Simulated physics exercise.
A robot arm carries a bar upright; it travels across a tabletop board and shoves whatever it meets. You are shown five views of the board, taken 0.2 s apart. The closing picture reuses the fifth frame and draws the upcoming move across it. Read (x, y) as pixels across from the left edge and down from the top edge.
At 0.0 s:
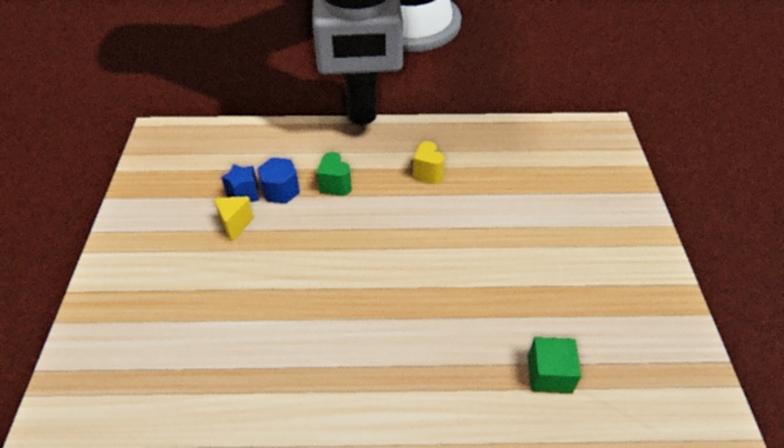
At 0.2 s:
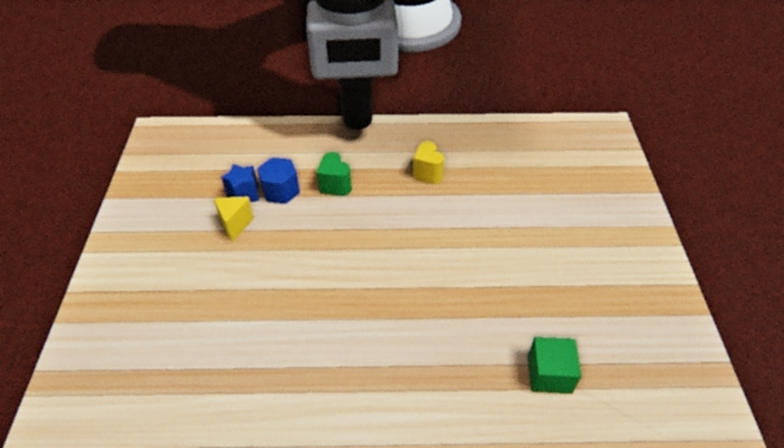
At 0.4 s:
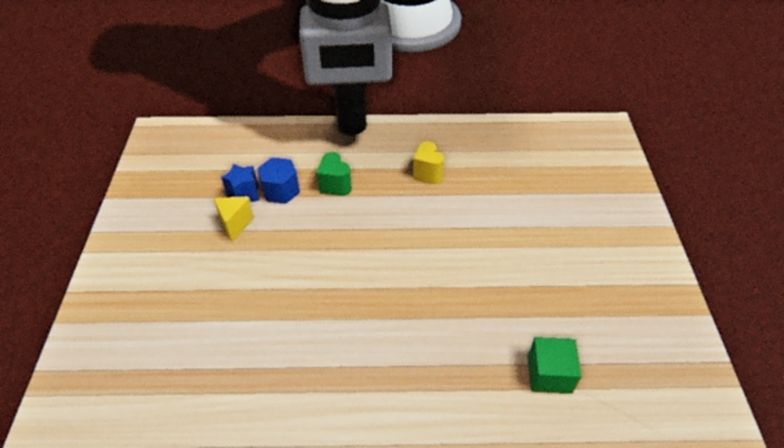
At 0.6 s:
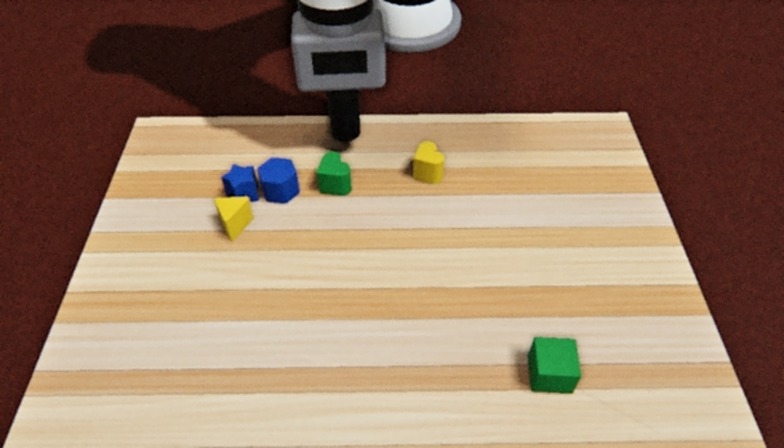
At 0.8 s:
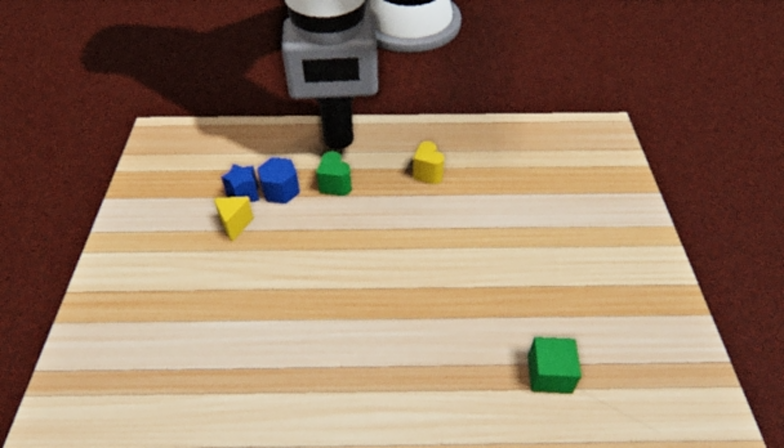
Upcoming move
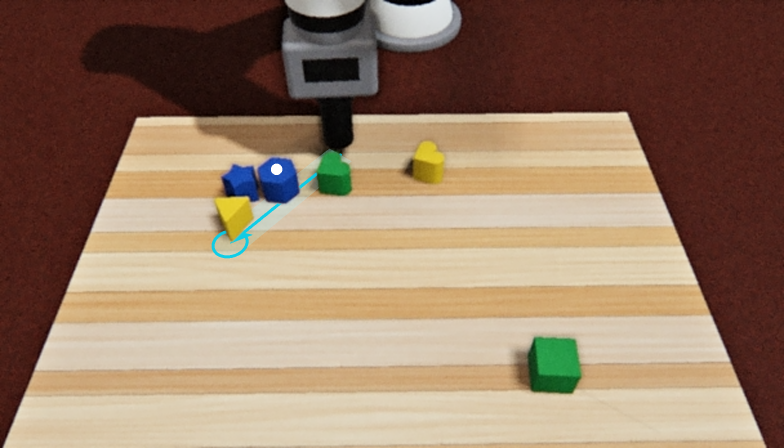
A grey and black robotic arm with a dark bar-shaped tip reaches in over the far edge of a striped wooden board on a dark red surface, seen from above at an angle. Blue star and six-sided blocks, a yellow three-sided block, and green and yellow hearts sit toward the back, a green cube at front right. The arm slides slightly left and nearer, close behind the green heart, while the blocks and camera stay still.
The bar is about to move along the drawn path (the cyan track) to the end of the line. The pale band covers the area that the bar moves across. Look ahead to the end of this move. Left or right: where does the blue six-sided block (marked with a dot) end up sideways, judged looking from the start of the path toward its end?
It heads right.
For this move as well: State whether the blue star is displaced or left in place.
It's moved.
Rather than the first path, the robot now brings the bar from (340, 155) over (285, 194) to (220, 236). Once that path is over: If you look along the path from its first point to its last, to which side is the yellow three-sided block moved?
Facing from start to end, it will go to the left.
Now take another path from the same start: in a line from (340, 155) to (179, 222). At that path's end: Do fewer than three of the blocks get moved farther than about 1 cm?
That would be a no.
Path on the board, from (340, 155) directly to (230, 244); the dot is on the blue six-sided block.
The first path, step by step. One third of the way, bar (304, 167); blue six-sided block (270, 173); green heart-shaped block (326, 176), turned 65° anticlockwise.
Two thirds of the way, bar (266, 196); yellow three-sided block (212, 219), turned 30° clockwise; blue star (207, 182), turned 55° clockwise; blue six-sided block (228, 198), turned 20° clockwise; green heart-shaped block (324, 177), turned 80° anticlockwise.
At the end, bar (225, 229); yellow three-sided block (173, 239); blue star (205, 183), turned 65° clockwise; blue six-sided block (190, 215), turned 50° clockwise; green heart-shaped block (324, 177), turned 80° anticlockwise.
